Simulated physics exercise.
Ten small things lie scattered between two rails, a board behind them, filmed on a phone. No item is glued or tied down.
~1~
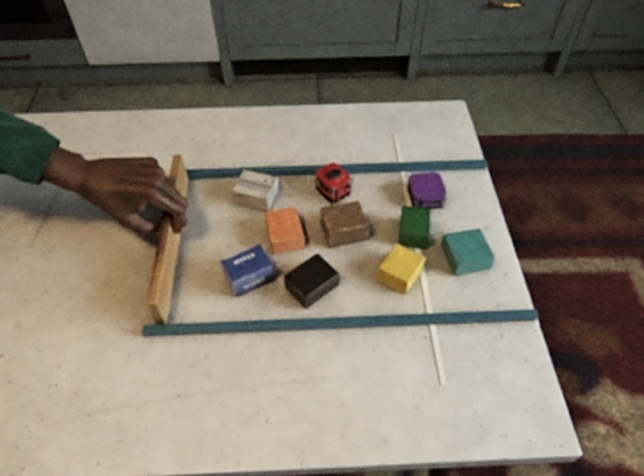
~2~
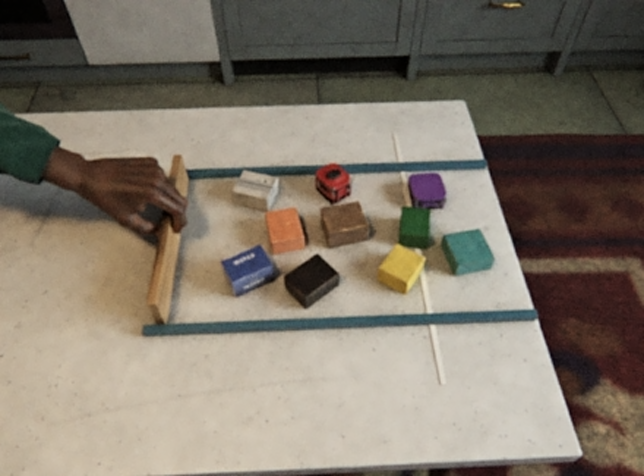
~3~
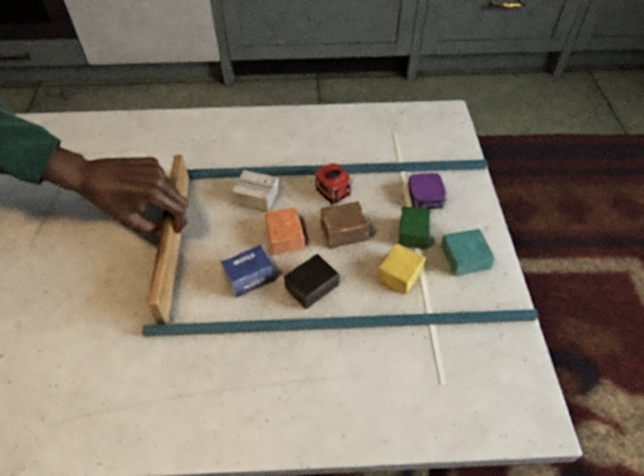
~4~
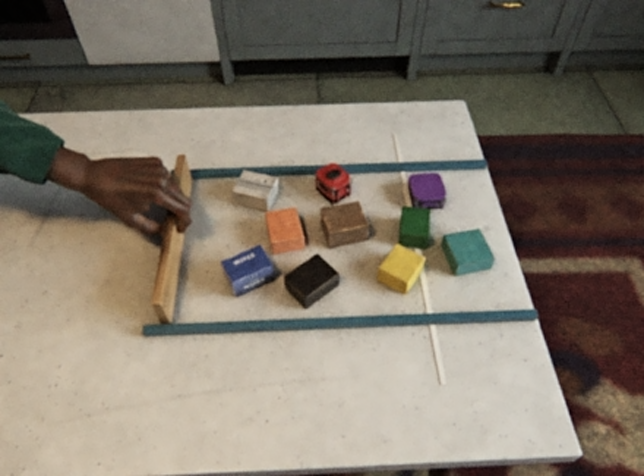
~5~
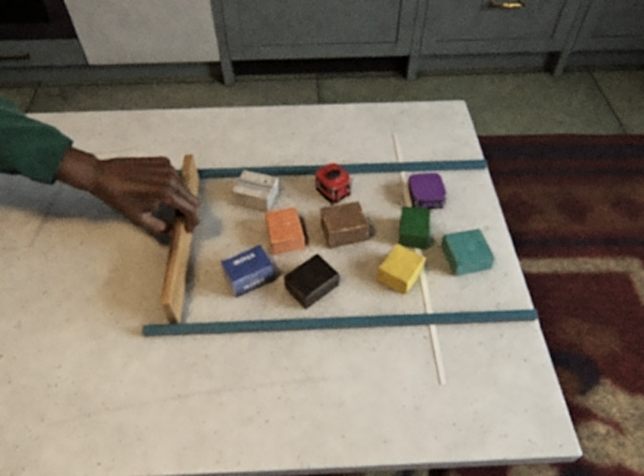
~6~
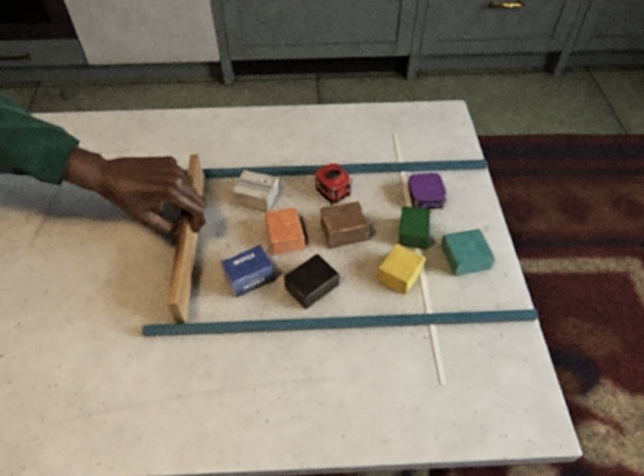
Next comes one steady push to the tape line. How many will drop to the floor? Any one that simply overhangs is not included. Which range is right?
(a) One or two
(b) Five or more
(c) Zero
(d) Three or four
c.
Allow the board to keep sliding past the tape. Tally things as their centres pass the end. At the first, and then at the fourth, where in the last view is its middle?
Earlier crossing: About (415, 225); later crossing: About (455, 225).
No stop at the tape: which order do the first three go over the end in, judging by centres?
Turquoise block, green block, purple case.
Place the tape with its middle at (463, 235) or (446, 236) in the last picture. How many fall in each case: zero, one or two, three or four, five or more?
In order: Five or more and three or four.
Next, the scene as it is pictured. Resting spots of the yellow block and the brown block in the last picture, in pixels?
Yellow block: (485, 268); brown block: (466, 220).
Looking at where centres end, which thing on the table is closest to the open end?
That would be the turquoise block.
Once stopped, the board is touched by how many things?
At rest, 4 are in contact.
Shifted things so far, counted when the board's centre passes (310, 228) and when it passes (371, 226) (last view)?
At that stage 6; at the next, 10.
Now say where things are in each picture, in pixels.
Turquoise block (467, 252); purple case (426, 192); green block (414, 227); board (170, 233); tape (415, 237), in the first picture.
Purple case (426, 192); board (170, 233), in the second picture.
Green block (414, 228); white box (256, 191), in the third picture.
Turquoise block (467, 252); yellow block (401, 269), in the fourth picture.
Purple case (426, 192); orange block (285, 230), in the fifth picture.
Turquoise block (467, 252); purple case (426, 192); green block (414, 228); board (188, 233); tape (415, 237), in the sixth picture.
Soon after, none off yet; turquoise block at rest near (467, 252); purple case at rest near (426, 192); green block at rest near (414, 228).
At rest, the number that fall off is zero.
